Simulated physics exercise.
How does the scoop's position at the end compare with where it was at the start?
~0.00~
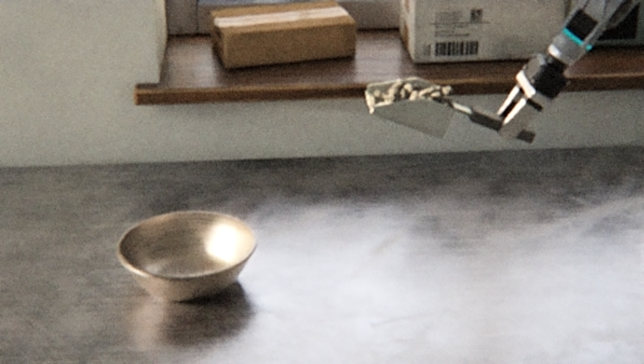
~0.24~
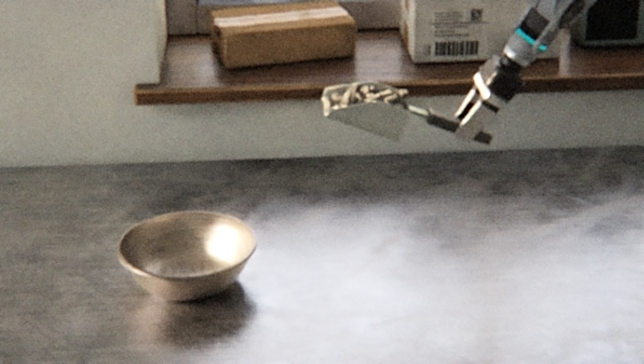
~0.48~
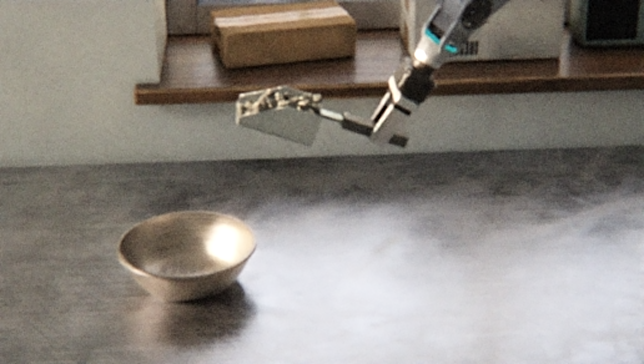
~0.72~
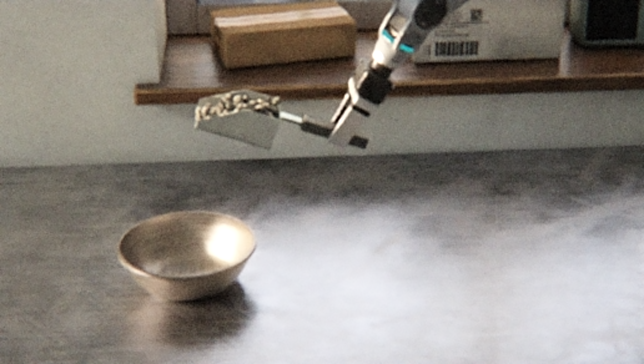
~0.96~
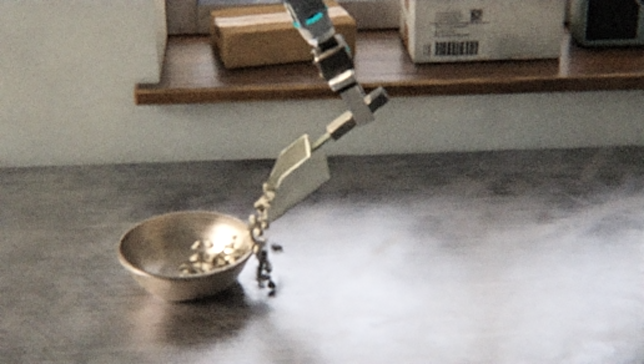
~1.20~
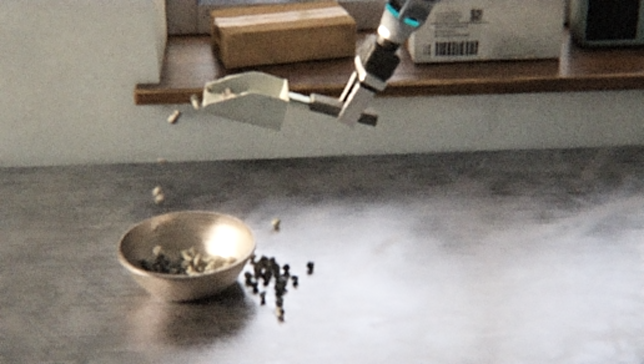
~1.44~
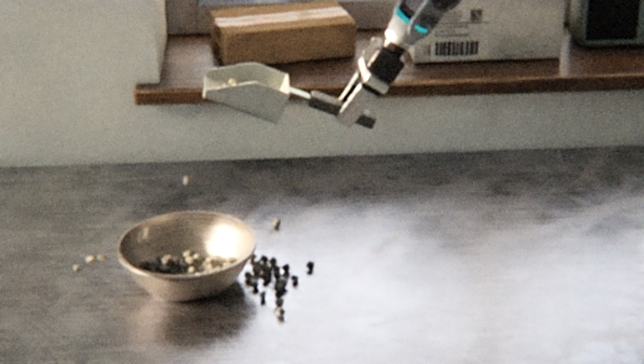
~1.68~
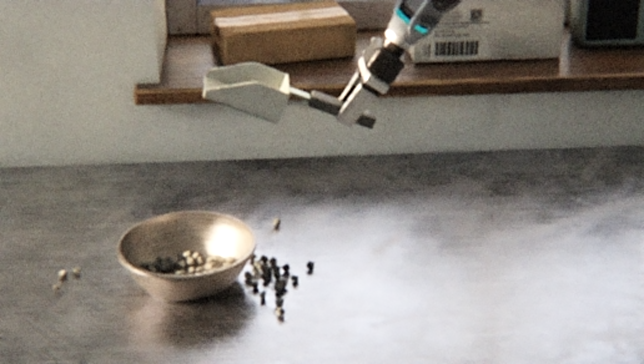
The scoop ends up well to the left of where it started and slightly higher. It started to the right of the cardboard box on the sill and ends near that box, above the bowl.
